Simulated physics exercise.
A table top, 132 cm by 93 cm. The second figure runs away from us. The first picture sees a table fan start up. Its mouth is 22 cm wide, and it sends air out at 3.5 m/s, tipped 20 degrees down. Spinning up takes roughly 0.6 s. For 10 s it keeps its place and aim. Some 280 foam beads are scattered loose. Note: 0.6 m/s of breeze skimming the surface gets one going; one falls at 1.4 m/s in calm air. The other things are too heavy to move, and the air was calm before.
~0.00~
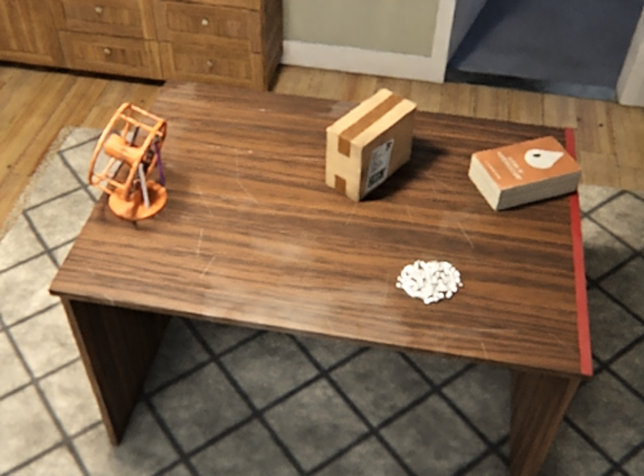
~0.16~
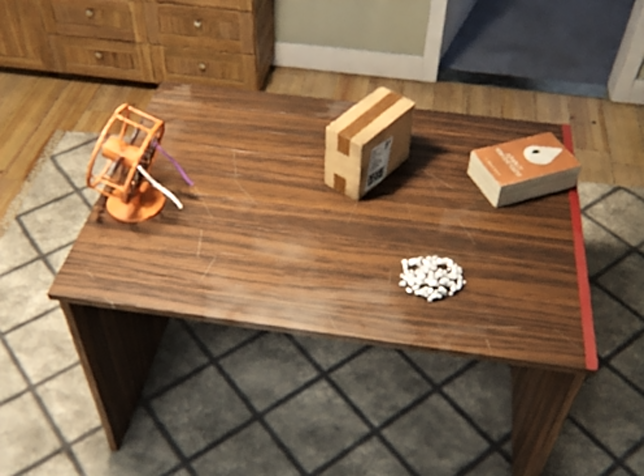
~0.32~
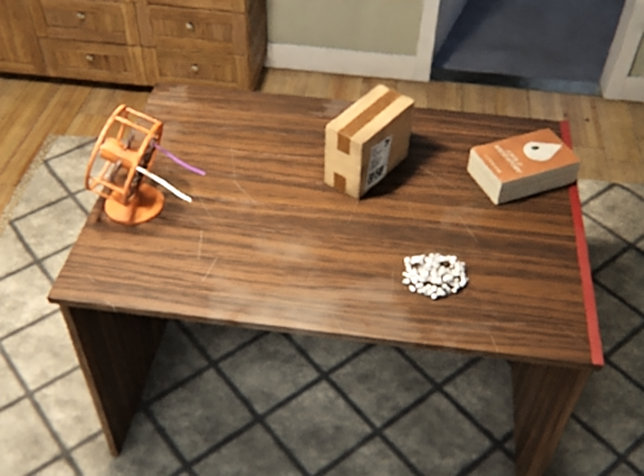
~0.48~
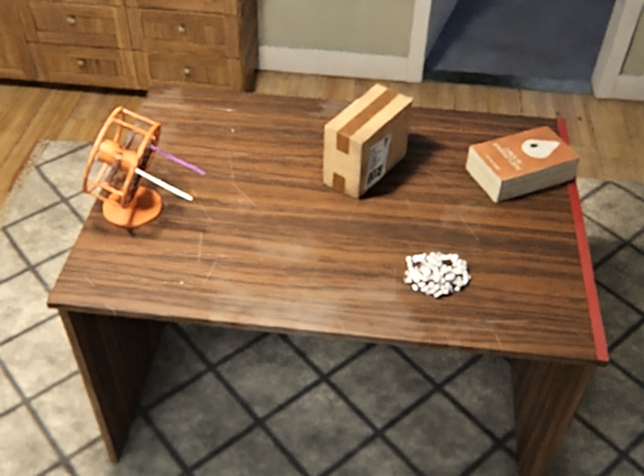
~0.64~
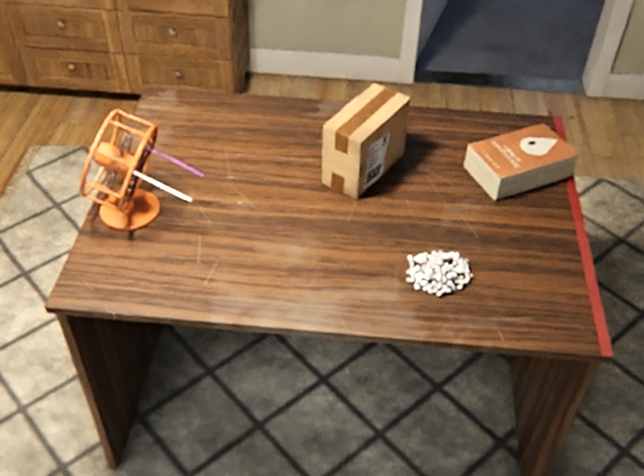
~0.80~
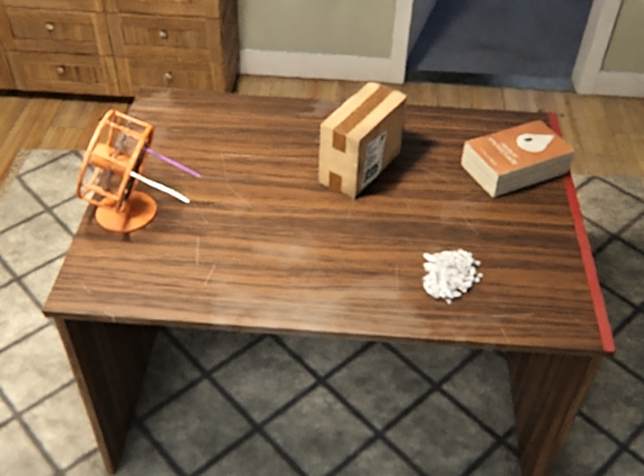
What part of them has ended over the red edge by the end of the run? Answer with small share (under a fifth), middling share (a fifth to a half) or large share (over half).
A large share.
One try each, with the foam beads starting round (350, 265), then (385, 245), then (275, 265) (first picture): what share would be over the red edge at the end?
About 40, 90 and 0 in a hundred, in that order.
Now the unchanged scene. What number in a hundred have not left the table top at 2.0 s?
About 0 per cent remain.
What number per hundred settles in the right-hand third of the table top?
0 %.
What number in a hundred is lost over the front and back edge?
About 20 per cent front and 0 per cent back.
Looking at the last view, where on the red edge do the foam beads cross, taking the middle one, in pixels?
Close to pixel (604, 305).
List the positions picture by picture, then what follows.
In the first picture, the middle of the foam beads is near (429, 282), none has stirred yet and the mouth of the table fan is at (128, 153).
In the second picture, the middle of the foam beads is near (432, 278), none has stirred yet and the red edge is centred on (582, 229).
In the third picture, the middle of the foam beads is near (435, 276), none has stirred yet, the top of a box is at (371, 112) and the top of a book is at (526, 154).
In the fourth picture, the middle of the foam beads is near (437, 275) and none has stirred yet.
In the fifth picture, the middle of the foam beads is near (439, 273) and none has stirred yet.
In the sixth picture, the middle of the foam beads is near (450, 275), the farthest in sight from the table fan is at (479, 276) and about 65 % have left their places.
After 2.0 s, 0 % are on the move or not yet settled, 79 % are over the red edge.
After 3.2 s, 0 % are on the move or not yet settled, 79 % are over the red edge.
After 5.5 s, 0 % are on the move or not yet settled, 79 % are over the red edge.
After 10.0 s, at the end, 79 % are over the red edge.
